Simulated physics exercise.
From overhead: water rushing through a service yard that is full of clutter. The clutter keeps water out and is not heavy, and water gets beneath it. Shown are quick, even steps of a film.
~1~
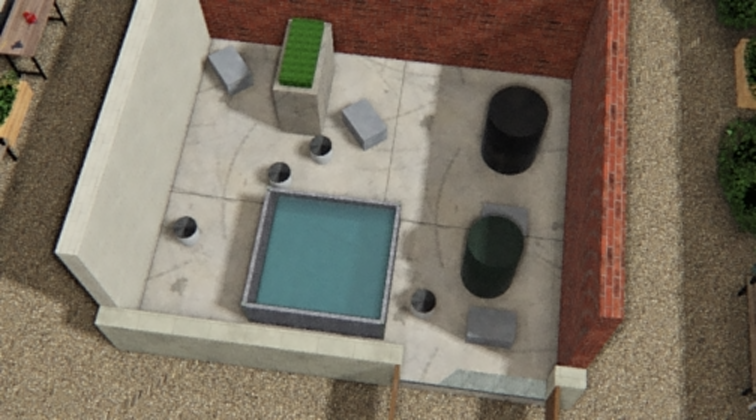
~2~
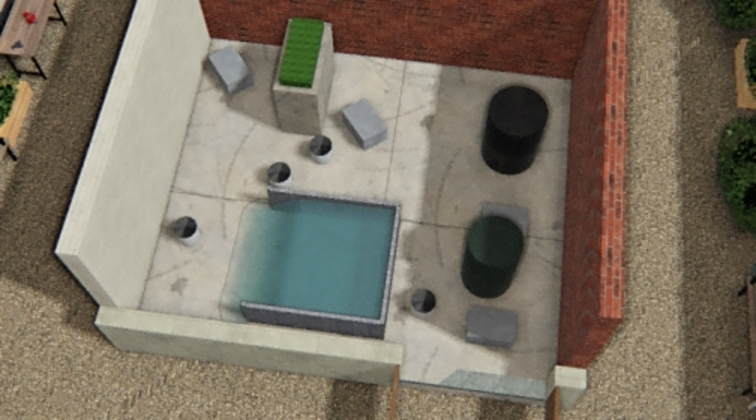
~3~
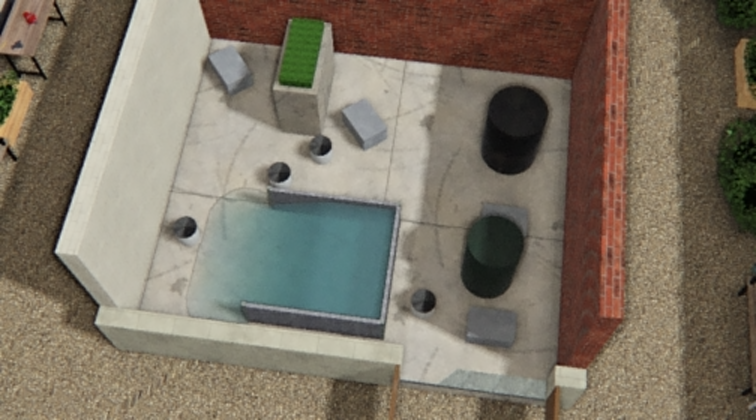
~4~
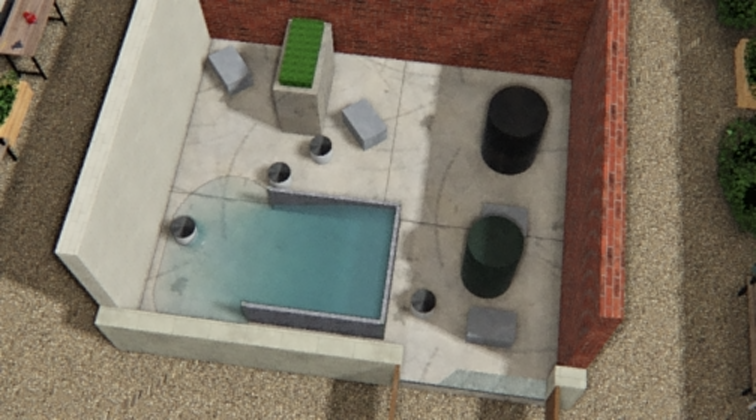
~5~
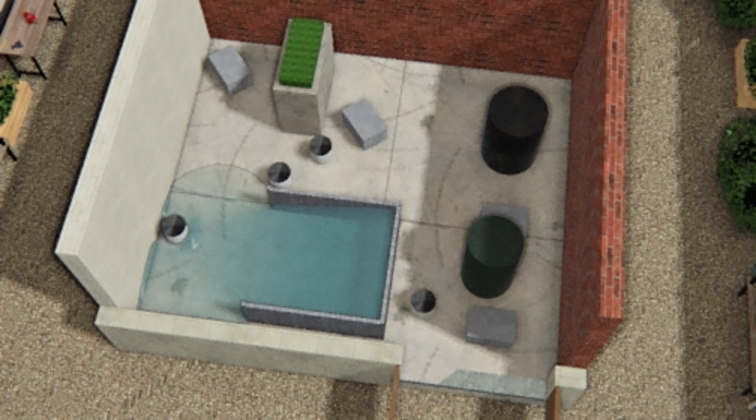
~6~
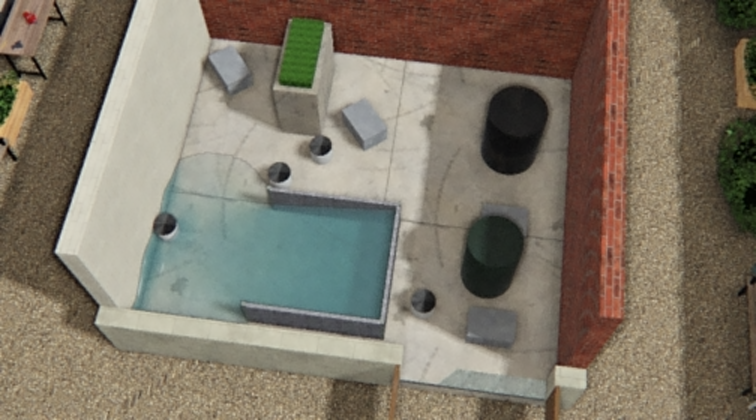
At the start, a raised square pool of water sits in a walled yard among small pails, gray blocks and two dark barrels. Its left side disappears and water spreads left across the concrete, reaching the leftmost pail and nudging it slightly toward the pale wall, while the other objects stay put.
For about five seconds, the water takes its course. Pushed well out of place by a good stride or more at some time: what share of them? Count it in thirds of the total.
Out of the total, under one third.
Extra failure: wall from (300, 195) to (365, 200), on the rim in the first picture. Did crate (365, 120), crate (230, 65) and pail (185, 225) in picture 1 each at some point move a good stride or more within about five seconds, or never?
In turn: Cleared that distance, cleared that distance, stayed short.
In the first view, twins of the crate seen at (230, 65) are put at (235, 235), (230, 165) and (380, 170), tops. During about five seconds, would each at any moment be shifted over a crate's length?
Each in turn: Pushed clear, pushed clear, stays in place.
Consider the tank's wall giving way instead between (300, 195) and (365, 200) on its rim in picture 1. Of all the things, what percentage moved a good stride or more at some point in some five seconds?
I make it 40 per cent.
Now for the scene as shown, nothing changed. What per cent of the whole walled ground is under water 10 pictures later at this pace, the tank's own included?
35 per cent or so.
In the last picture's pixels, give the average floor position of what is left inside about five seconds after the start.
On the floor of the last picture, roughly (362, 180).
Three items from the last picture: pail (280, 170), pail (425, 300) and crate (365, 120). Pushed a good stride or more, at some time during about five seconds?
Per the list: First remained close, second remained close, third remained close.
A moment on, 0 of 8 are well off their spots; 1 afloat.
Next, 1 of 8 are well off their spots; 1 afloat.
Later, 2 of 8 are well off their spots; 2 afloat.
In the end, 2 of 8 are well off their spots, and 2 have been at some point; 2 afloat.
